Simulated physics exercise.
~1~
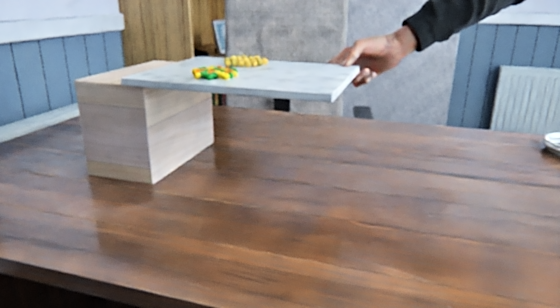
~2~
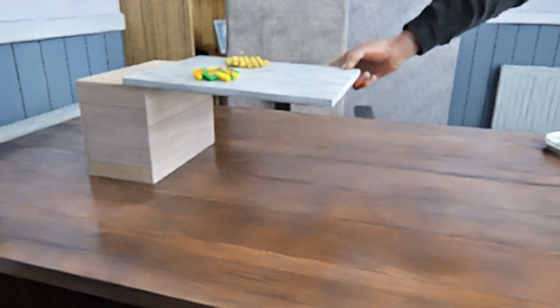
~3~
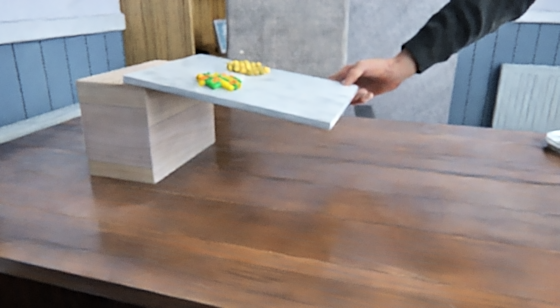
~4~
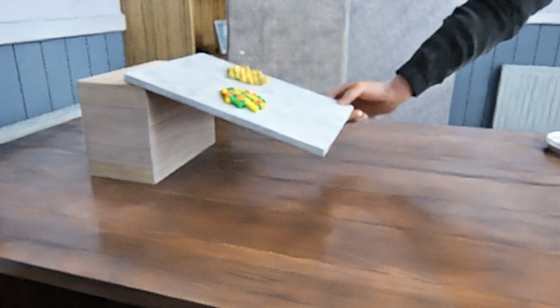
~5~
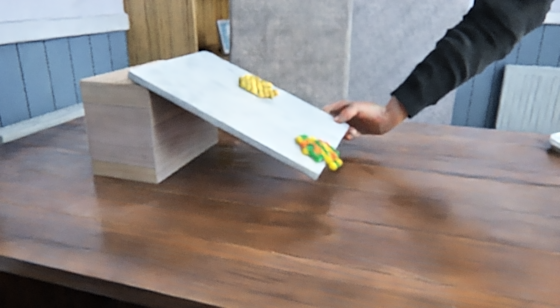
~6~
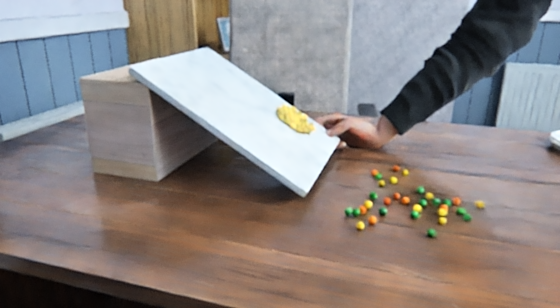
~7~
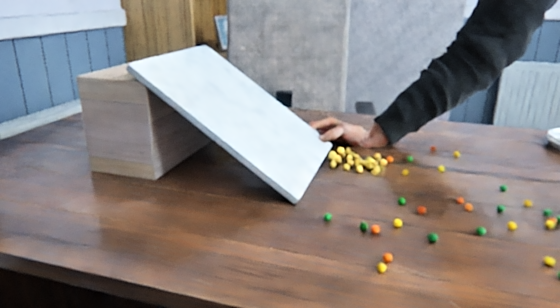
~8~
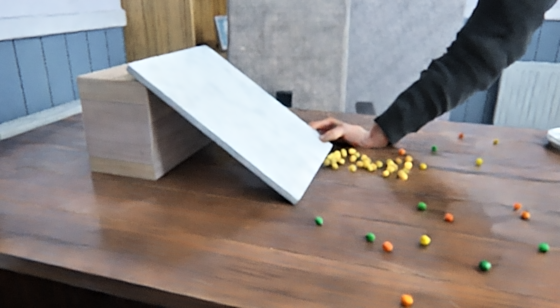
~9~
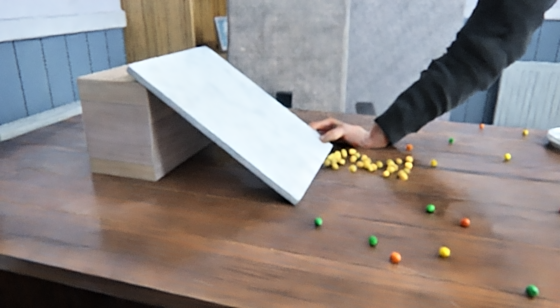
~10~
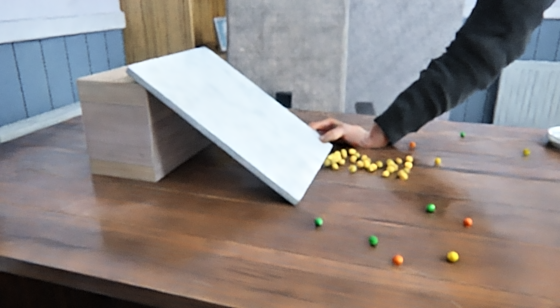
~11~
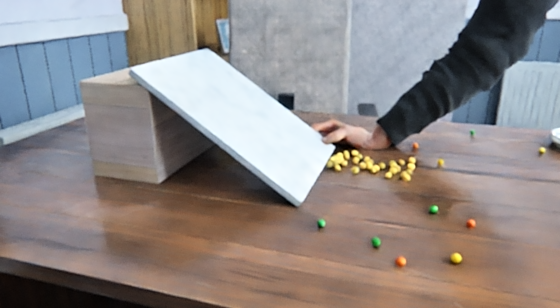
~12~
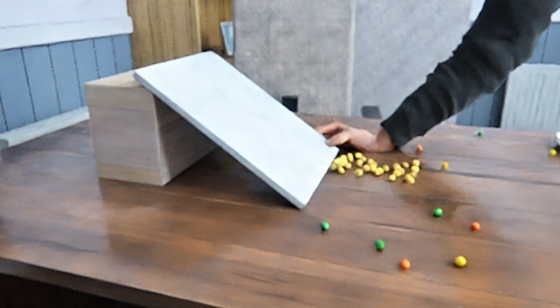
Colourful balls roll off a board lowered by a hand, scattering farther than the yellow ones.
